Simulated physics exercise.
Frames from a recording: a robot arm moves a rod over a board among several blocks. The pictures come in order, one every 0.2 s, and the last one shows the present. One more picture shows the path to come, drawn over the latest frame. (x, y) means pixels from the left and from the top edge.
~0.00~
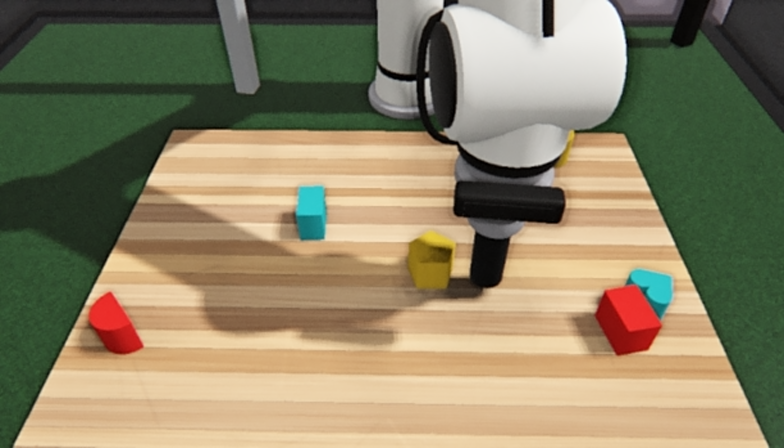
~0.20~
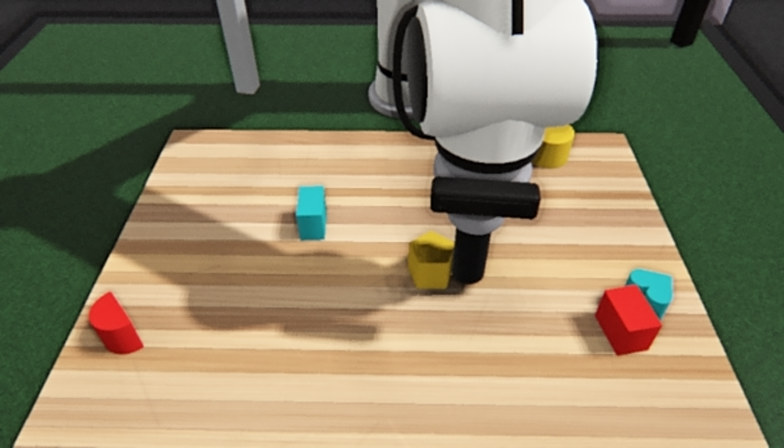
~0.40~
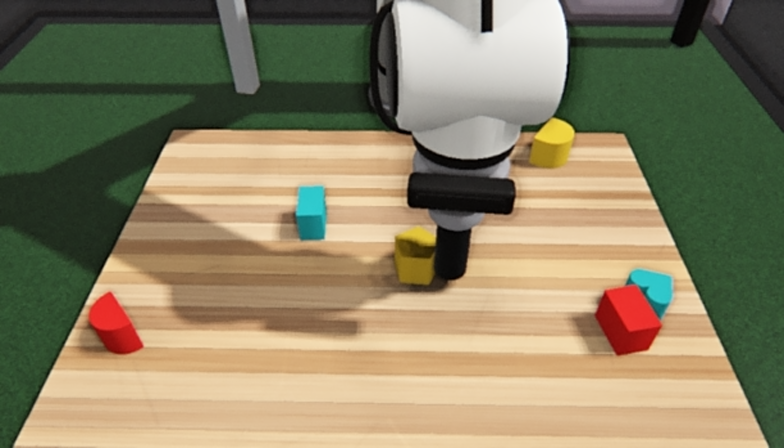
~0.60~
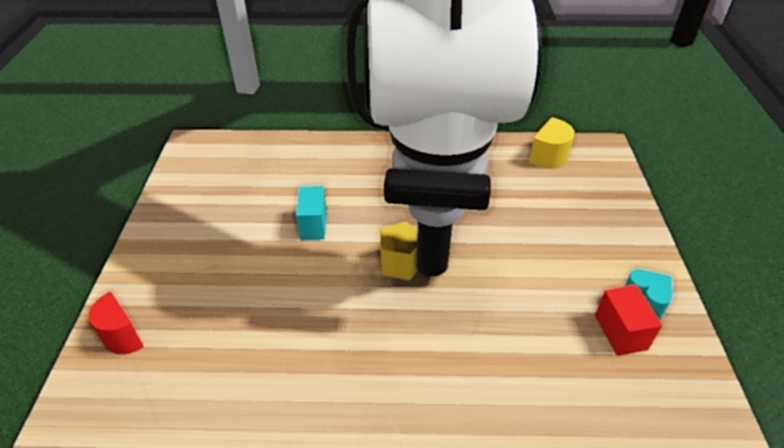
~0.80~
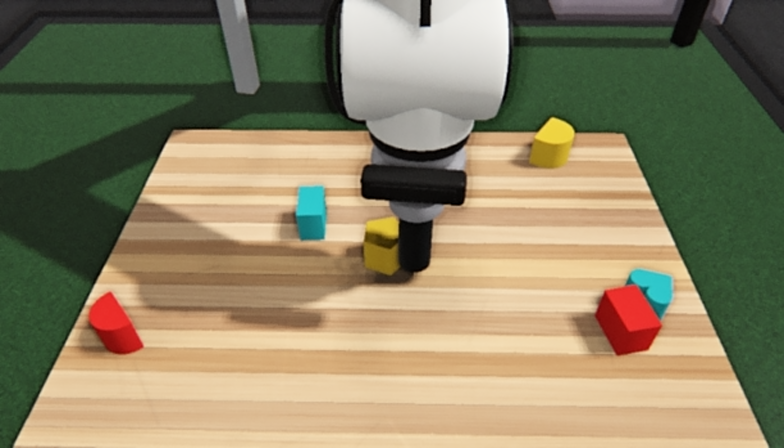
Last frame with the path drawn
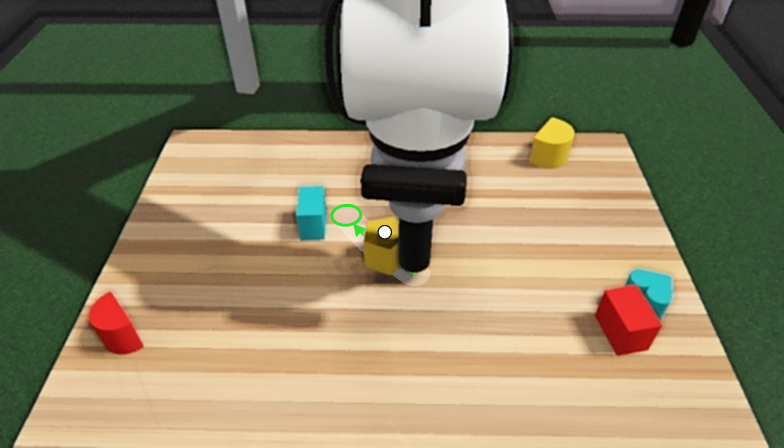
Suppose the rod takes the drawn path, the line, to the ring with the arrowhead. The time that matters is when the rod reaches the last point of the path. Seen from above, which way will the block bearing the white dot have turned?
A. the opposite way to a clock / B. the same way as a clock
It's A.
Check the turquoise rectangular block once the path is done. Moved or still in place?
It's moved.
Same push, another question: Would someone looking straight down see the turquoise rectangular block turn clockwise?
That would be a yes.
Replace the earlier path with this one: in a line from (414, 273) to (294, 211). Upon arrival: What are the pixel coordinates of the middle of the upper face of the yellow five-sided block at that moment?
Top centre: (262, 175).
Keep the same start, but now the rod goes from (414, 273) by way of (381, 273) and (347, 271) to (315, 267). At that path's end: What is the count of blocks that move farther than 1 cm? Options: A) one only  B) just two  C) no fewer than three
I choose A.
Drawn move, from (414, 273) via (375, 245), ending at (346, 215); the dot is on the yellow five-sided block.
The first path, step by step. One third of the way, rod at (386, 242); yellow five-sided block at (355, 217), turned 15° anticlockwise.
Two thirds of the way, rod at (363, 222); turquoise rectangular block at (298, 197), turned 30° clockwise; yellow five-sided block at (328, 205), turned 45° anticlockwise.
At the end, rod at (345, 203); turquoise rectangular block at (284, 195), turned 20° clockwise; yellow five-sided block at (313, 201), turned 60° anticlockwise.
